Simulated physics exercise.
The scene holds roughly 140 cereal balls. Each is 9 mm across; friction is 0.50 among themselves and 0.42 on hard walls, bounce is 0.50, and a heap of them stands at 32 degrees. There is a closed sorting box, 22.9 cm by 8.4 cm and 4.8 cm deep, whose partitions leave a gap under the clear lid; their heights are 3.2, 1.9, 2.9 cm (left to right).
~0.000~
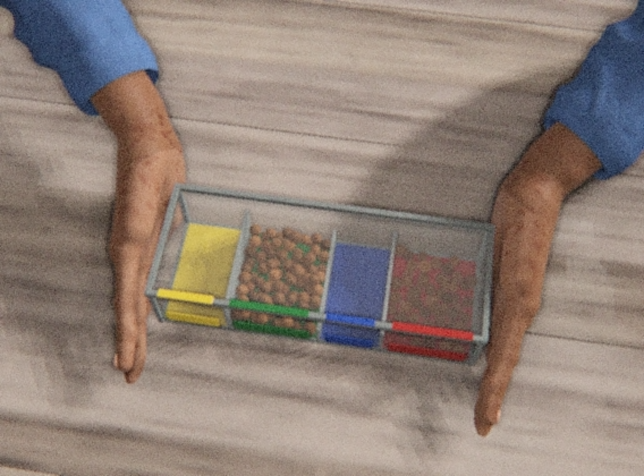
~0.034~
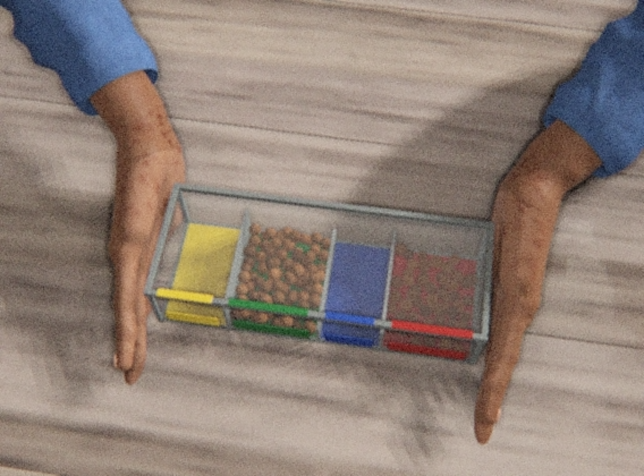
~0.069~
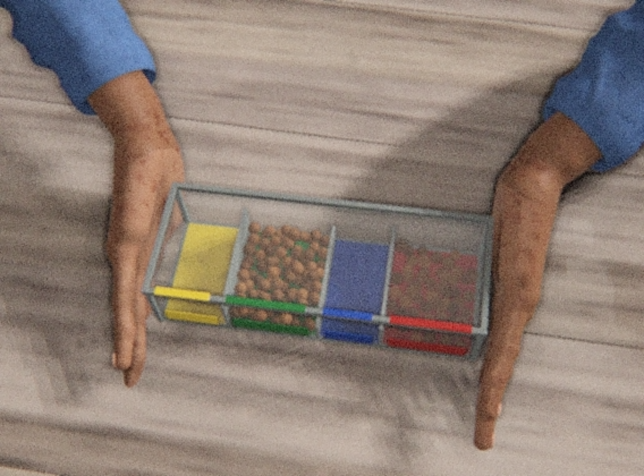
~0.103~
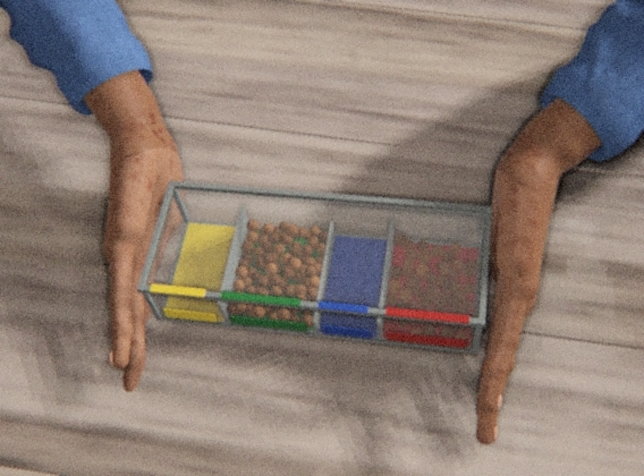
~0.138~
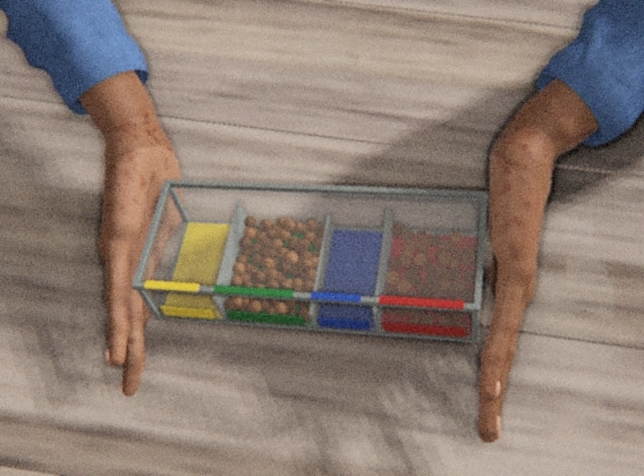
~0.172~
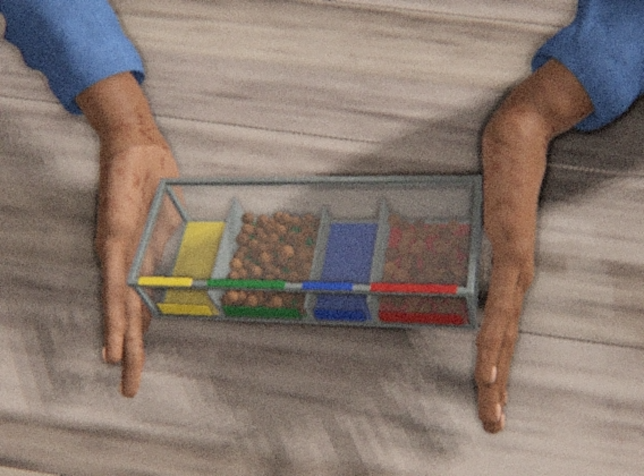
The clip shows two hands in blue sleeves holding a clear box with yellow, green, blue and red sections, then tilting it slightly toward its back left corner while small brown balls stay in the green and red sections.
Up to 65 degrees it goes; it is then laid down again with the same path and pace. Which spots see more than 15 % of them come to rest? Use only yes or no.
Red: Yes; blue: No; green: Yes; yellow: No.
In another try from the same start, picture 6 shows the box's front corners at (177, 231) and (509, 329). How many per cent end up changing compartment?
That gives some 20 per cent.
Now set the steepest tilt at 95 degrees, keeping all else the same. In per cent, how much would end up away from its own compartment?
About 55 per cent.
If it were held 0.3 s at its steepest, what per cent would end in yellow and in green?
Final amounts would be yellow 0% and green 60%.
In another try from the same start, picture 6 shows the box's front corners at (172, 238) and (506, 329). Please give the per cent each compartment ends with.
Final shares, in per cent - red: 45, blue: 10, green: 45, yellow: 0.
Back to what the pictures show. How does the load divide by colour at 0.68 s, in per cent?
Red 35; blue 0; green 60; yellow 0.
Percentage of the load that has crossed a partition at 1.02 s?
It comes to some 5 per cent.
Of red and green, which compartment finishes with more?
Green comes out ahead.
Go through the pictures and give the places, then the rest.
In the first picture, box tilt 0 degrees, front corners at (152, 291) and (481, 337); red 40 %, green 60 %.
In the second picture, box tilt 1 degrees, front corners at (151, 290) and (481, 335).
In the third picture, box tilt 2 degrees, front corners at (149, 289) and (480, 330).
In the fourth picture, box tilt 5 degrees, front corners at (145, 287) and (478, 320), lowest corner left back.
In the fifth picture, box tilt 10 degrees, front corners at (140, 283) and (474, 305), lowest corner left back.
In the sixth picture, box tilt 14 degrees, front corners at (134, 280) and (467, 290), lowest corner left back; red 40 %, green 60 %. Its pace works out near 125 degrees a second.
Then, at 0.68 s, tilt 65 degrees; red 35 %, green 60 %.
After 1.02 s, tilt 27 degrees; red 35 %, green 60 %.
After 1.45 s, tilt 0 degrees; red 35 %, green 60 %.
At rest (1.8 s), red 35 %, blue 0 %, green 60 %, yellow 0 %.
